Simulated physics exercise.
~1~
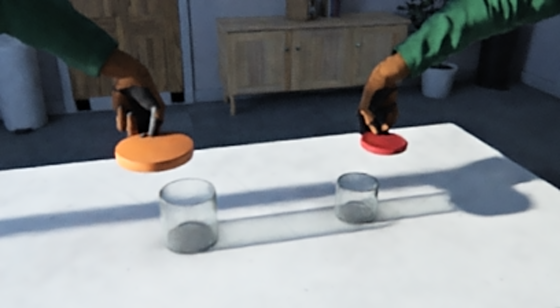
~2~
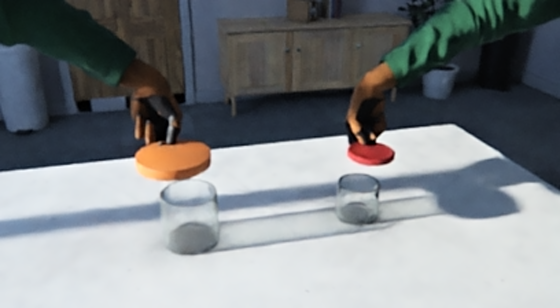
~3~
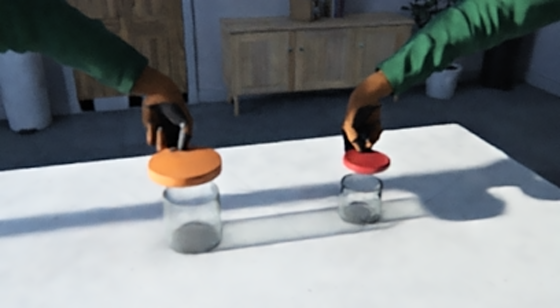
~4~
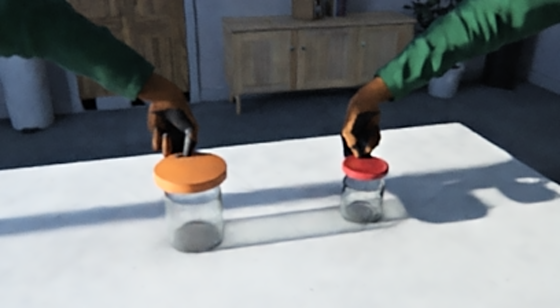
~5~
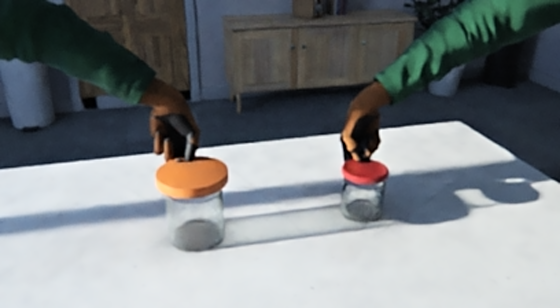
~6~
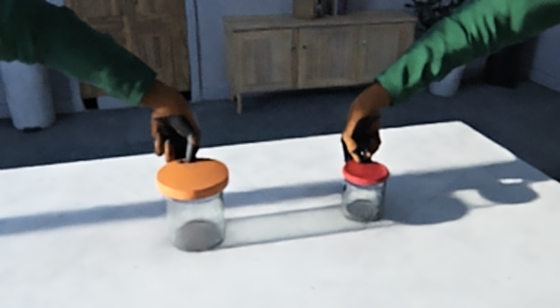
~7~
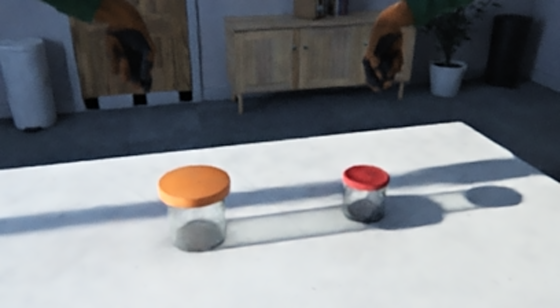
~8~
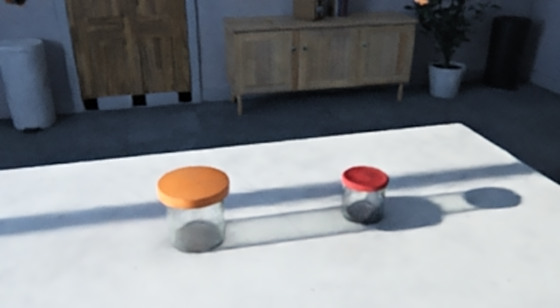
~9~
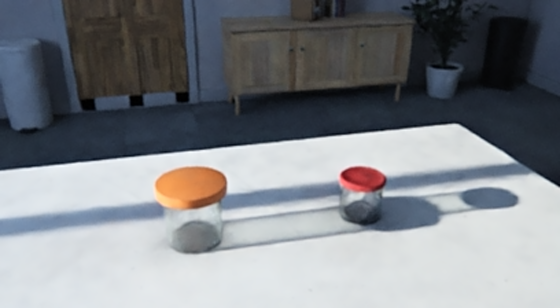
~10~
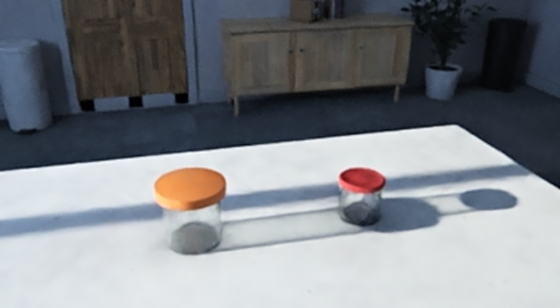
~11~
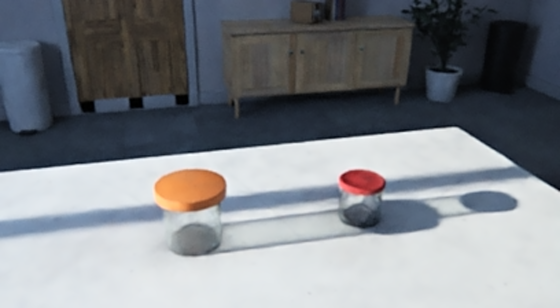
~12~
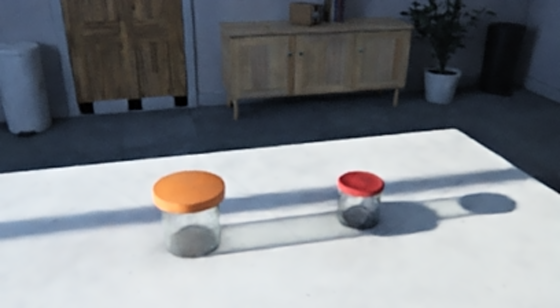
In a dim room with a wooden cabinet, a door and a potted plant at the back, a slightly swaying camera looks down on a white table. Two clear glass containers stand on it, and hands in green sleeves hold an orange disc above the left one and a smaller red lid above the right one. The hands bring the discs inward and lower them onto the glasses. They stay there briefly, then let go and withdraw out of view. Neither disc drops in, and both end resting still on the rims, covering the containers.
